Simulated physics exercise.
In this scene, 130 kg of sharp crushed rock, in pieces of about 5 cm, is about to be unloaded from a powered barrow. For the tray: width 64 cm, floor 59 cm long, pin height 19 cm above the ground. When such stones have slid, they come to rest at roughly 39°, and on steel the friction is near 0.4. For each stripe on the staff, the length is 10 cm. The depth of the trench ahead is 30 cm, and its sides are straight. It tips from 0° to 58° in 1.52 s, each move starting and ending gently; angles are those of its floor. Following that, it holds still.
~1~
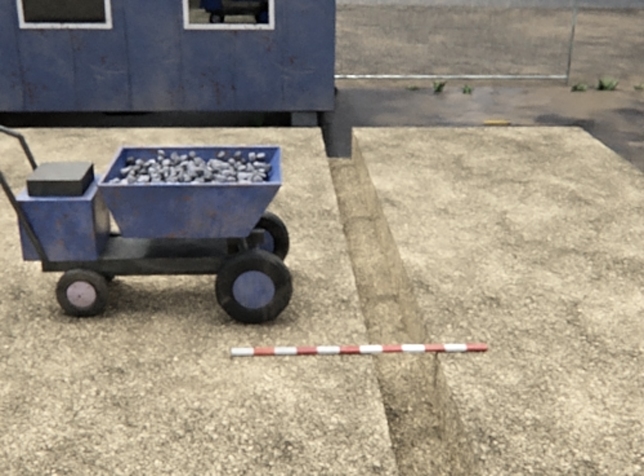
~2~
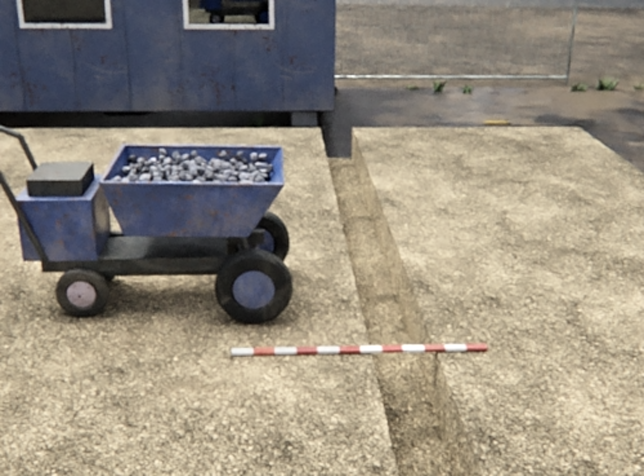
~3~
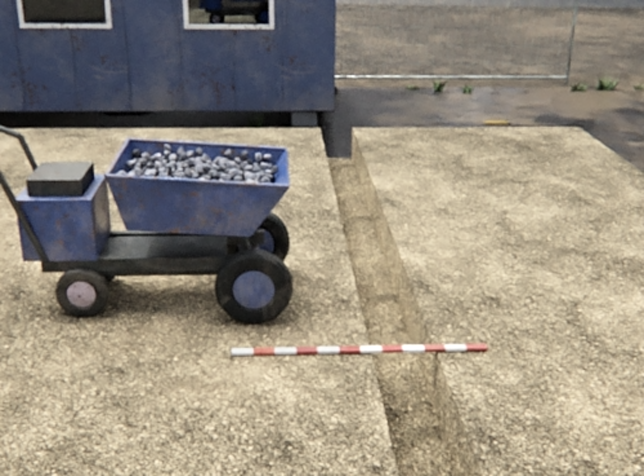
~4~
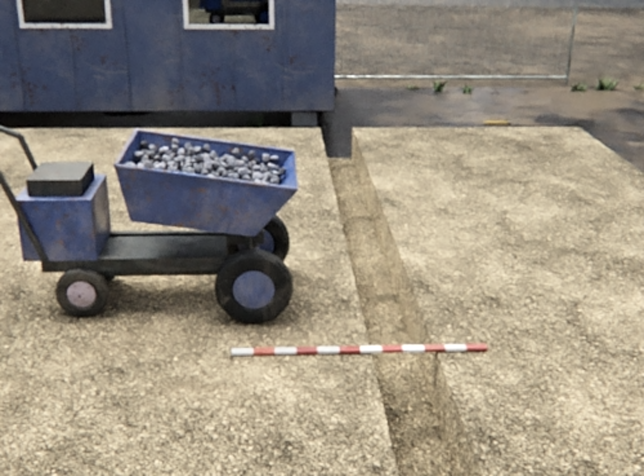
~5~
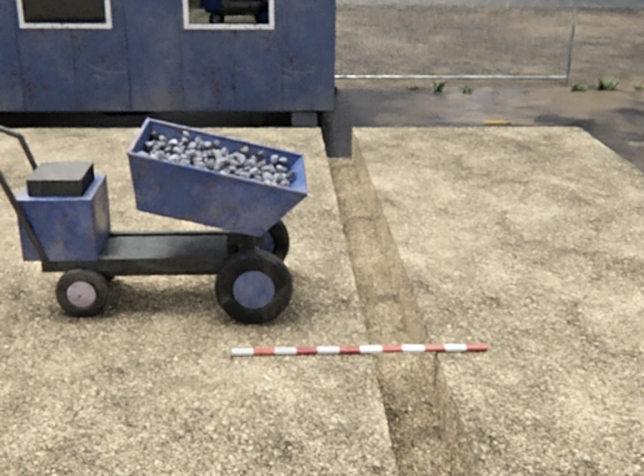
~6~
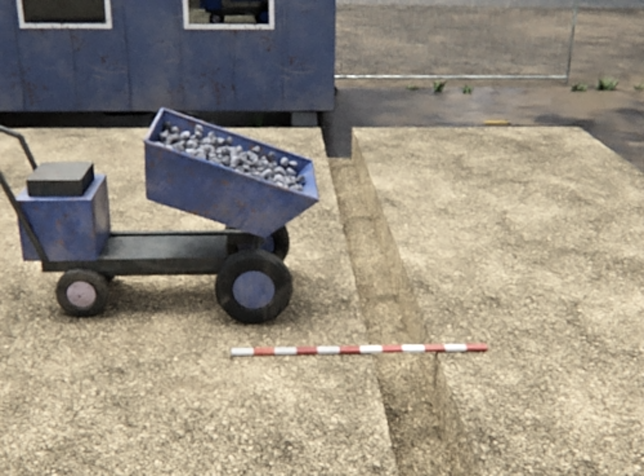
The footage shows a blue powered barrow loaded with grey stones standing on pale gravelly ground beside a narrow trench, as its tray gradually tilts toward the right, its left end rising while the barrow stays in place.
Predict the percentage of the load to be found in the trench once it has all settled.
Roughly 17 percent of the load ends up there.
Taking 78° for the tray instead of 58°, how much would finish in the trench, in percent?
Around 90 per cent would finish in the trench.
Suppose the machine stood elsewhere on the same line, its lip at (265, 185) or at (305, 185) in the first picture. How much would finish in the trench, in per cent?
Result: Close to 20 then close to 15 per cent.
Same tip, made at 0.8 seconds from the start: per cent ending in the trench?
That would give about 25 percent.
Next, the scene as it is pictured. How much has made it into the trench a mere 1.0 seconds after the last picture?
Close to 0 per cent has got there by then.
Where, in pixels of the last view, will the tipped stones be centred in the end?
I'd point somewhere around (391, 348).
Then, 0.5 s after the last picture the floor is at 49°, 100 % in the tray; the foremost stones are at (339, 217).
Then, 1.0 s after the last picture the floor is at 58°, 98 % in the tray, 2 % in the trench; the foremost stones are at (392, 300).
Then, 1.4 s after the last picture the floor is at 58°, 90 % in the tray, 9 % in the trench; the foremost stones are at (422, 348).
Then, 3.3 s after the last picture the floor is at 58°, 82 % in the tray, 17 % in the trench; the foremost stones are at (421, 346).
